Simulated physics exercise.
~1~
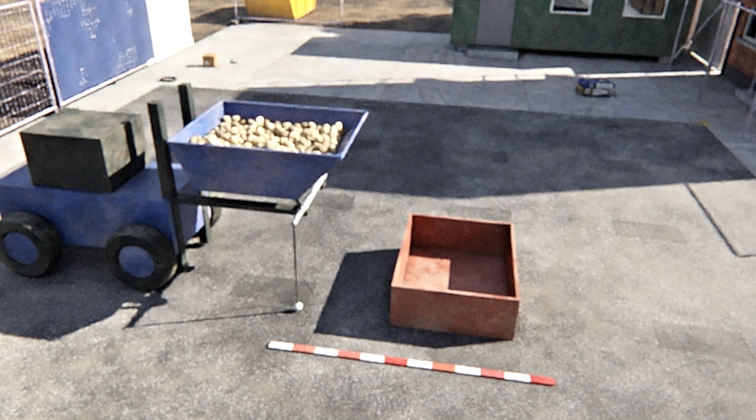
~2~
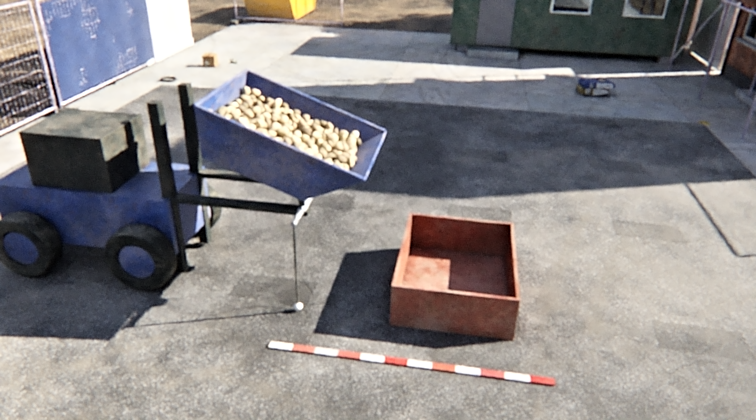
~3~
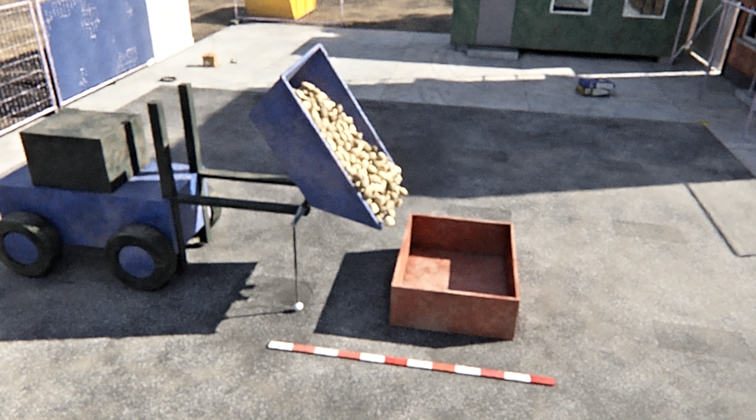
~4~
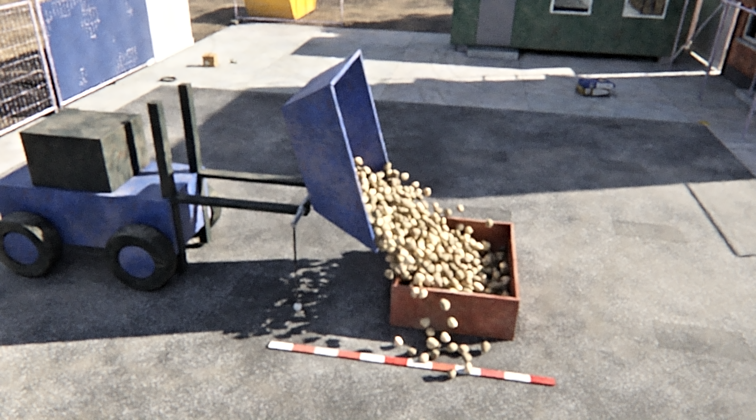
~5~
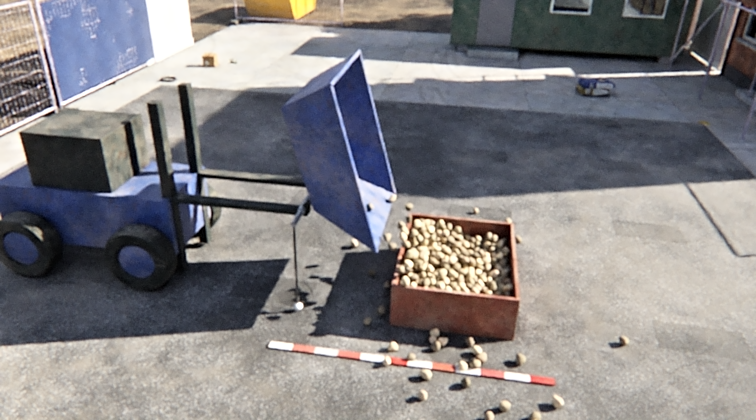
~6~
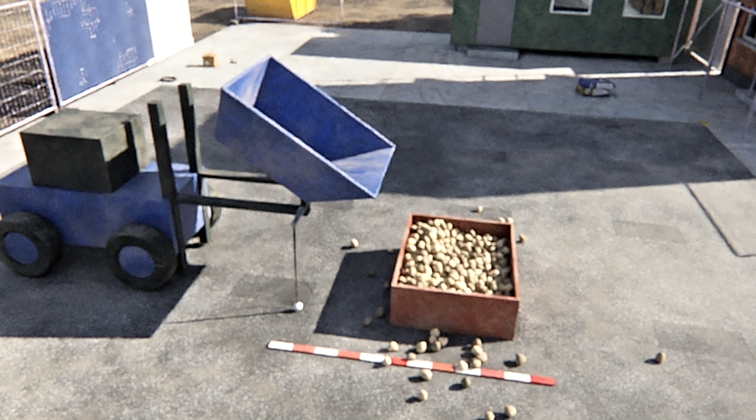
A blue forklift tips its skip of stones into a red bin, spilling a few.
